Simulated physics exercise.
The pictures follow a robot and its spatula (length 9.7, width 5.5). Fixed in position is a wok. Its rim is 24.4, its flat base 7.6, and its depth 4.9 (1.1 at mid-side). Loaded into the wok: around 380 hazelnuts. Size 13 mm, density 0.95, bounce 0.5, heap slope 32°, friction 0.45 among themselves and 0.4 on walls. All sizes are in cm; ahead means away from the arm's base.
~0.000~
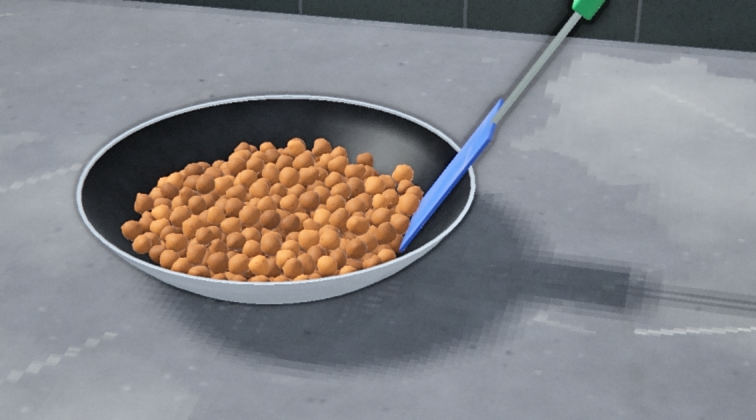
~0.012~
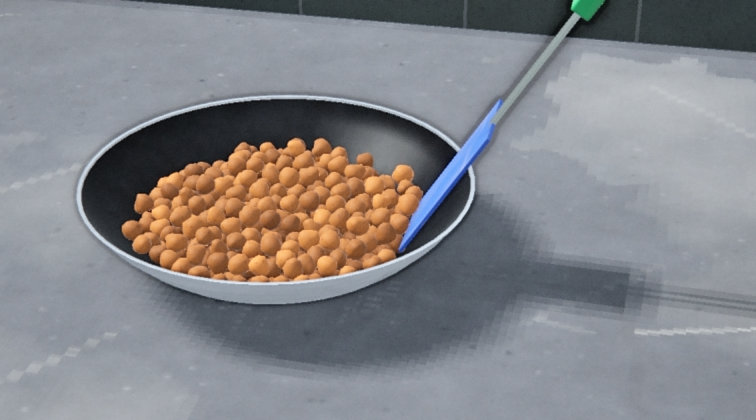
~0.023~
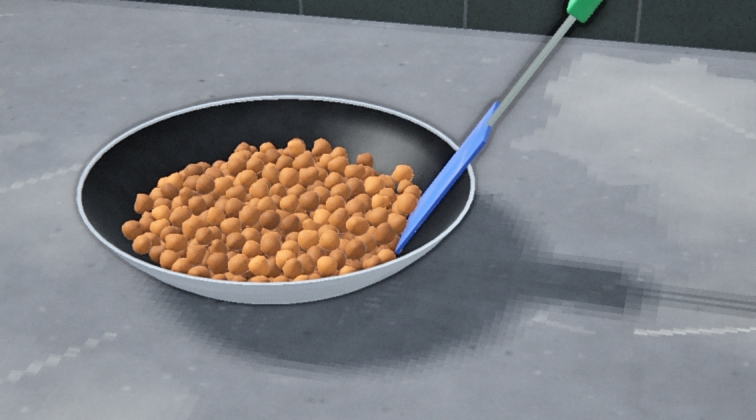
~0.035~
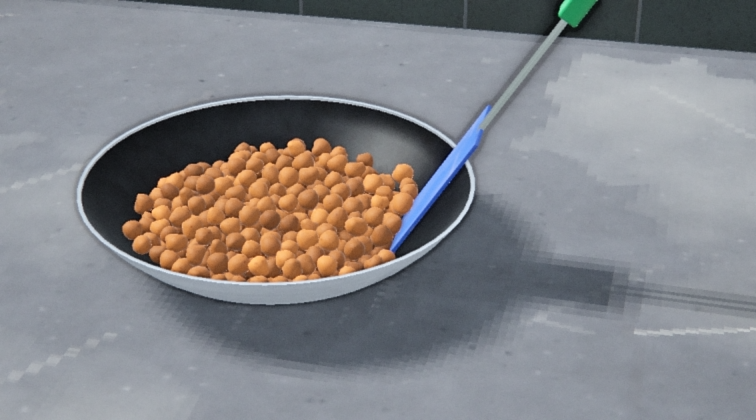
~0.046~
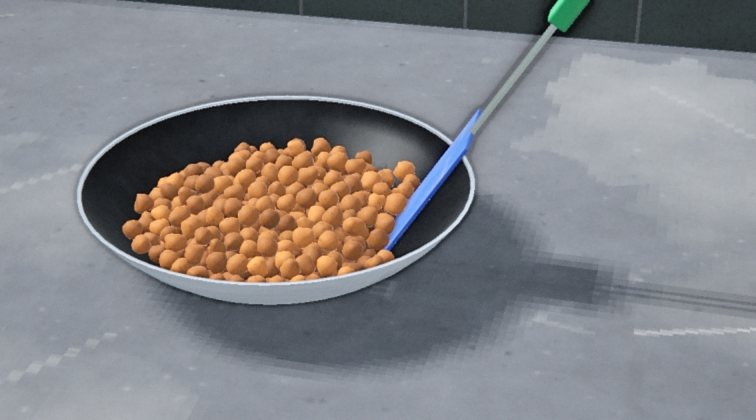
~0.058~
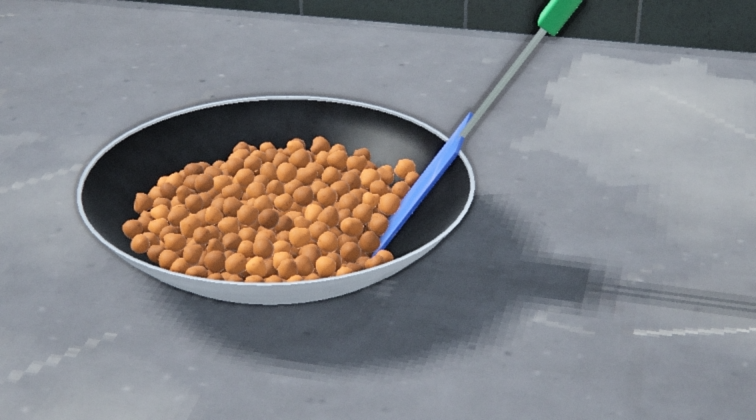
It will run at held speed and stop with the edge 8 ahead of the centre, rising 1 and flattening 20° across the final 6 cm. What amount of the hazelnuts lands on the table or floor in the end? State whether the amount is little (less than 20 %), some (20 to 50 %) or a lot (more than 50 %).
The amount is little, less than 20 %.
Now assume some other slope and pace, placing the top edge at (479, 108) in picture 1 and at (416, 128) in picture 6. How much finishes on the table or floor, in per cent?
Around 30 per cent finishes there.
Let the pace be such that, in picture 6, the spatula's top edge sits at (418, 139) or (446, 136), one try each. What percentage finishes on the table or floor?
Try one roughly 30 per cent; try two roughly 20 per cent.
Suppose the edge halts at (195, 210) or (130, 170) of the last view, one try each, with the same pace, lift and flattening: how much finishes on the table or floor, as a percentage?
First try about 0 percent, second about 20 percent.
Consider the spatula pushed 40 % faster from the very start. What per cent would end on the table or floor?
20 per cent, about.
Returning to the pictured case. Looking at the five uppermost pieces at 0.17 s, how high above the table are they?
Height: Approx. 5 cm.
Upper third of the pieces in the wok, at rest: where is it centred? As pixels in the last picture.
I'd say around pixel (160, 171).
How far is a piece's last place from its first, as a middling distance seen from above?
About 3 cm.
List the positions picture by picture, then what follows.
The first picture shows the spatula top edge at (496, 119), sloping 58°; upper third of the load around (275, 201), from x 135 to 415, top at y 145; 385 in the wok.
The second picture shows the spatula top edge at (495, 119), sloping 58°; upper third of the load around (275, 201), from x 135 to 415, top at y 145.
The third picture shows the spatula top edge at (491, 121), sloping 58°; upper third of the load around (275, 201), from x 135 to 410, top at y 145.
The fourth picture shows the spatula top edge at (483, 125), sloping 58°; upper third of the load around (276, 202), from x 135 to 410, top at y 145.
The fifth picture shows the spatula top edge at (474, 129), sloping 58°; upper third of the load around (274, 201), from x 135 to 410, top at y 145.
The sixth picture shows the spatula top edge at (464, 132), sloping 58°; upper third of the load around (273, 197), from x 135 to 410, top at y 145; 385 in the wok.
After 0.17 s, sloping 58°, highest piece 5 above the table; 385 in the wok.
After 0.29 s, sloping 50°, highest piece 7 above the table; 385 in the wok.
After 0.54 s, sloping 38°, highest piece 7 above the table; 355 in the wok, 30 on the table or floor.
After 1.59 s, sloping 38°, highest piece 7 above the table; 353 in the wok, 32 on the table or floor.
In the end, 353 in the wok, 32 on the table or floor. That is 8 % on the table or floor.
